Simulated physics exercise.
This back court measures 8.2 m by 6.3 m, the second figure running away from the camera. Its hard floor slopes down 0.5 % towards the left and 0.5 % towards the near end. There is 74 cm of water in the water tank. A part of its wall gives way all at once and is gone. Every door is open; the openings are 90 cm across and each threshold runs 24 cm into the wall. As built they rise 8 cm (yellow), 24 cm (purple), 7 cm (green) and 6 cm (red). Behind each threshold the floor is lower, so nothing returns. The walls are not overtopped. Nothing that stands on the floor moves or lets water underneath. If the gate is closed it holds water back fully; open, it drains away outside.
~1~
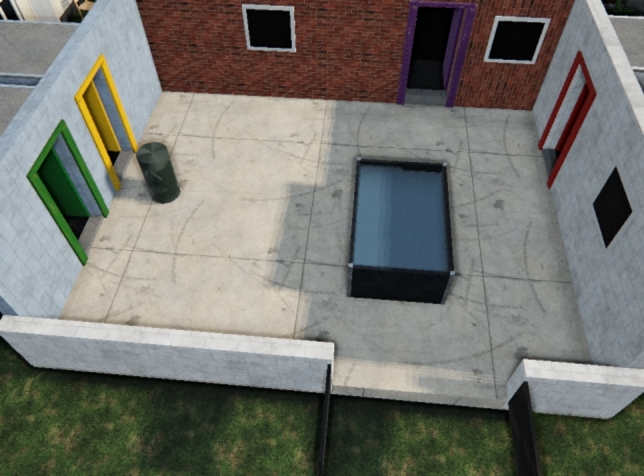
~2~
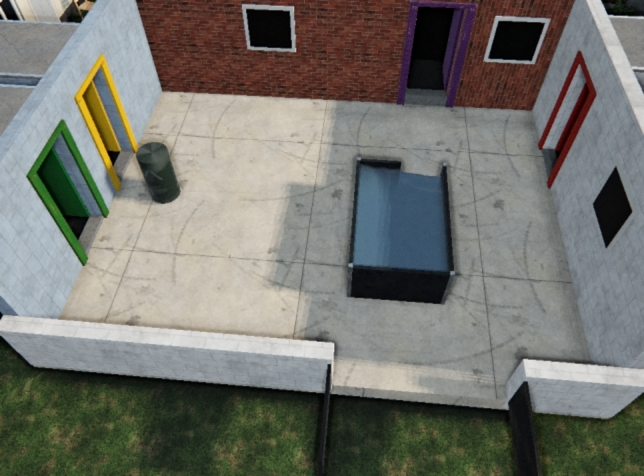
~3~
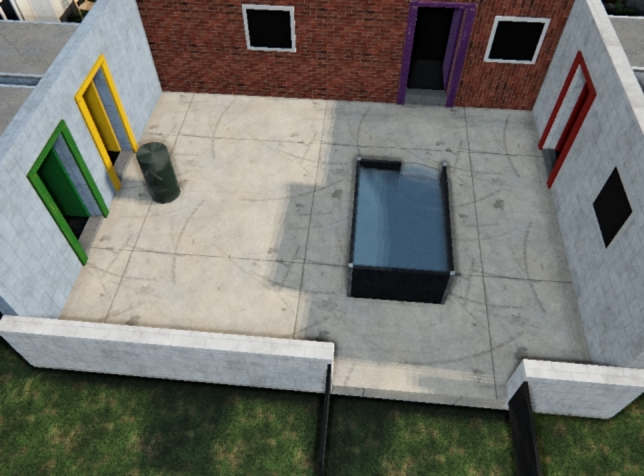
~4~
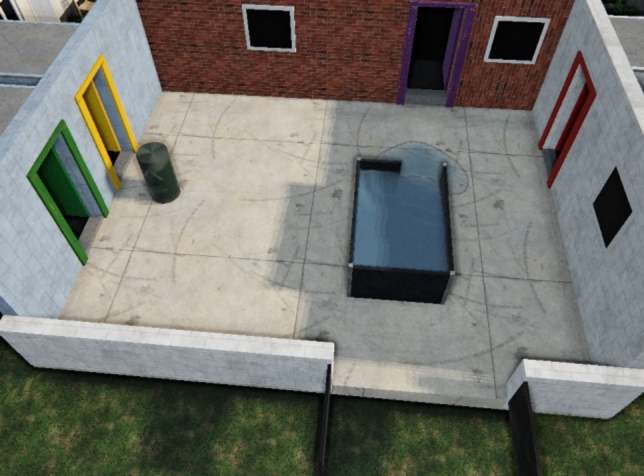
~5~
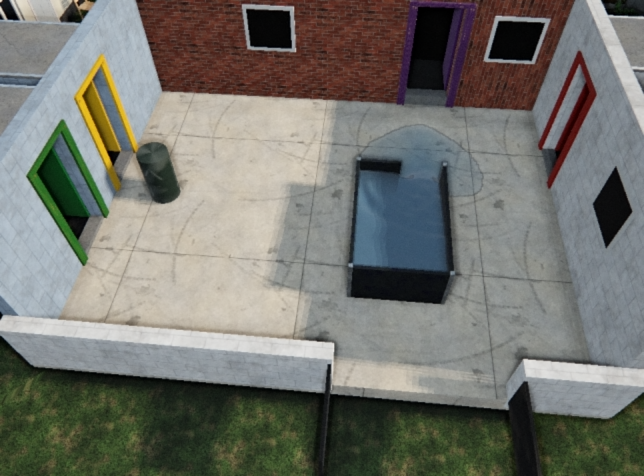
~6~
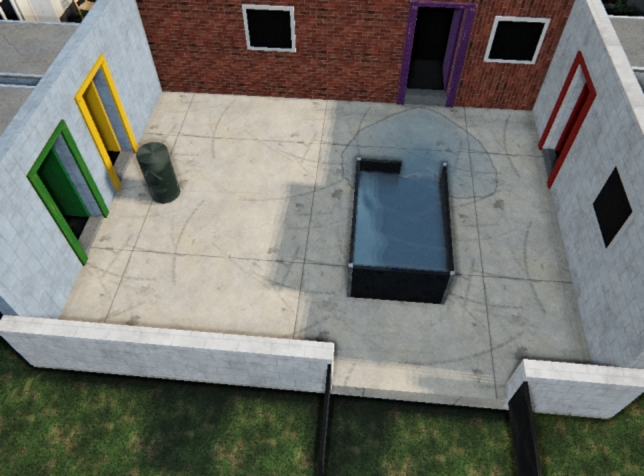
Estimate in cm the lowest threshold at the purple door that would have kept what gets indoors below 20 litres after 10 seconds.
Some 23 cm above the ground.
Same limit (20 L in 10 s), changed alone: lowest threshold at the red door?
About 8.5 cm at red.
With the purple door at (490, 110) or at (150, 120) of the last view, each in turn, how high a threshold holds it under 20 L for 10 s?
Roughly 18 and 8.5 cm.
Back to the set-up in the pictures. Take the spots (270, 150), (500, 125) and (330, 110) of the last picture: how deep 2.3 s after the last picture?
Roughly 1, 20 and 11 cm, in turn.
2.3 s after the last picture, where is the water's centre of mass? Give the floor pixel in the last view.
Around (409, 185).
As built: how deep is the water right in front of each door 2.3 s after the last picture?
In cm: Yellow 0, purple 23, green 0, red 12.
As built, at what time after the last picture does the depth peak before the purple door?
Around 1.0 s.
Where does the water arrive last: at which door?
It is the green one.
Then, 0.7 s after the last picture water covers 20 % of the floor, deepest (35 cm) near (422, 188); 29 cm at the purple door, 0 litres in over its 24 cm threshold.
Then, 2.3 s after the last picture water covers 25 % of the floor, deepest (26 cm) near (531, 121); 23 cm at the purple door, 14 litres in over its 24 cm threshold.
Then, 9.3 s after the last picture water covers 85 % of the floor, deepest (10 cm) near (48, 344); 7 cm at the purple door, 15 litres in over its 24 cm threshold.
At the purple door as built, the water peaked near 30 cm, 1.1 s after the last picture.
With a threshold of 18.5 cm, 64 litres would have come in within the 10 s; with 25 cm, 11 litres. So under 20 litres takes about 23 cm.
